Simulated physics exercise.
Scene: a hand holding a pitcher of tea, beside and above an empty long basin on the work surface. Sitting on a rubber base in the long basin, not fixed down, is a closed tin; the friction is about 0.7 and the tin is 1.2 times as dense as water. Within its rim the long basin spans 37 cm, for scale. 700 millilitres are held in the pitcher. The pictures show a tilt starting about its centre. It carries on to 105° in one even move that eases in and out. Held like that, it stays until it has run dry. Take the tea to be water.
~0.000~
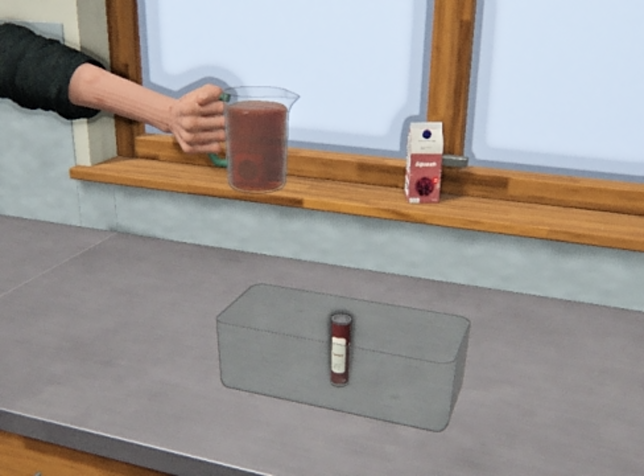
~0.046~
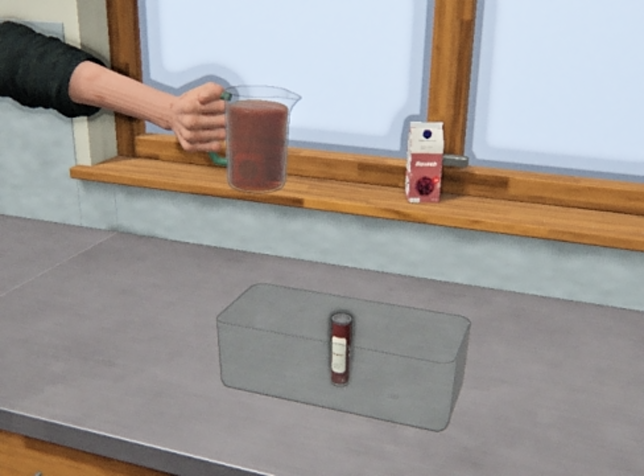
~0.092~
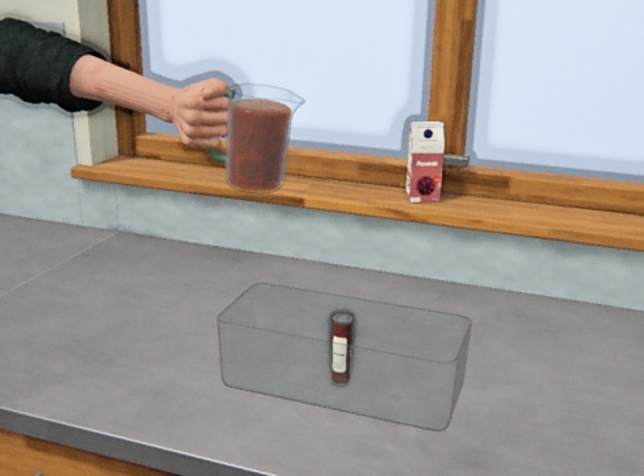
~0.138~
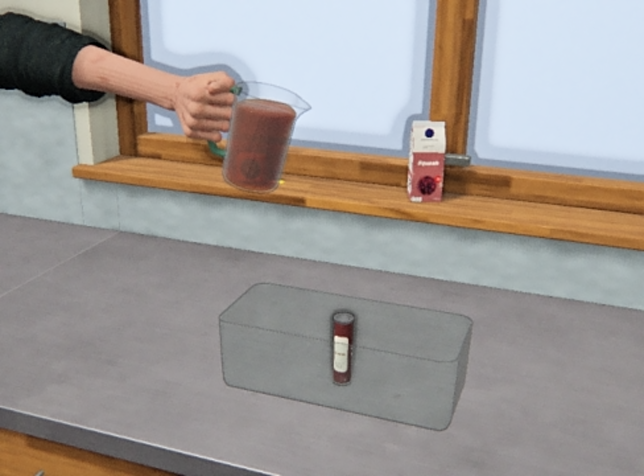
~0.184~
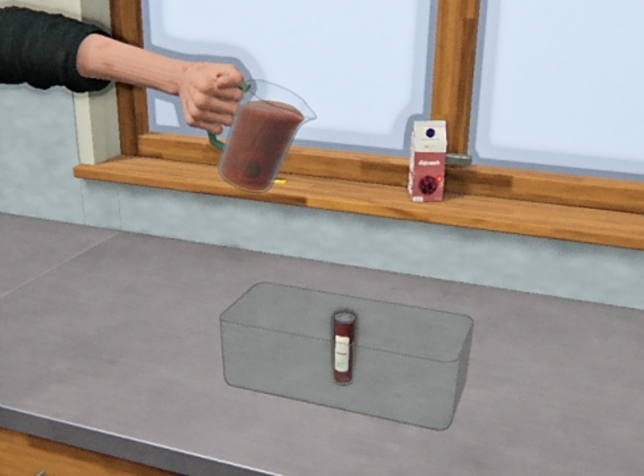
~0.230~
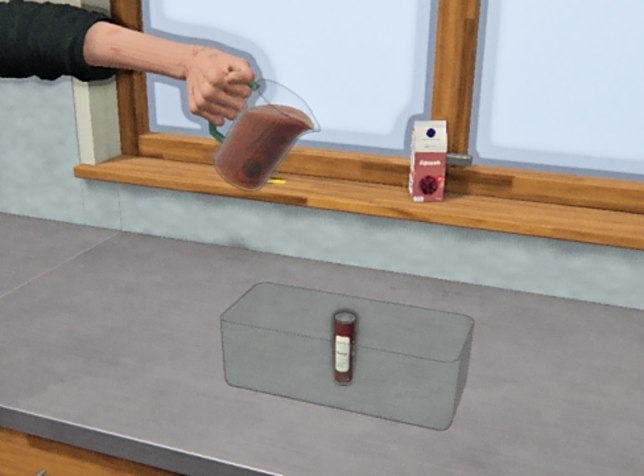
A hand holding a pitcher of tea above a long clear basin with a closed tin inside, steadily tilting it rightward.
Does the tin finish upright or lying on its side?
It finishes upright.
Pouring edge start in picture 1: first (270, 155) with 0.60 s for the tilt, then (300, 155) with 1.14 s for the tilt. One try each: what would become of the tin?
Try 1: Tipped over; try 2: Tipped over.
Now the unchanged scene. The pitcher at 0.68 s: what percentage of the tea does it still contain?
About 22 per cent.
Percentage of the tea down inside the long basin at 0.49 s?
About 2%.
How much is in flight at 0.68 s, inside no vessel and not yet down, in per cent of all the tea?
It comes to some 38 percent of the total.
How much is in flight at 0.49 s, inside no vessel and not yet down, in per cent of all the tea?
Close to 34 per cent, I'd say.
By 0.49 s the tilt is 97° and 64 per cent is still to pour; the tin stands where it began.
By 0.68 s the tilt is 105° and 22 per cent is still to pour; the tin stands where it began.
By 0.88 s the tilt is 105° and 4 per cent is still to pour; the tin stands where it began.
By 1.10 s the tilt is 105° and 0 per cent is still to pour; the tin stands where it began.
At rest the tin stands where it began.
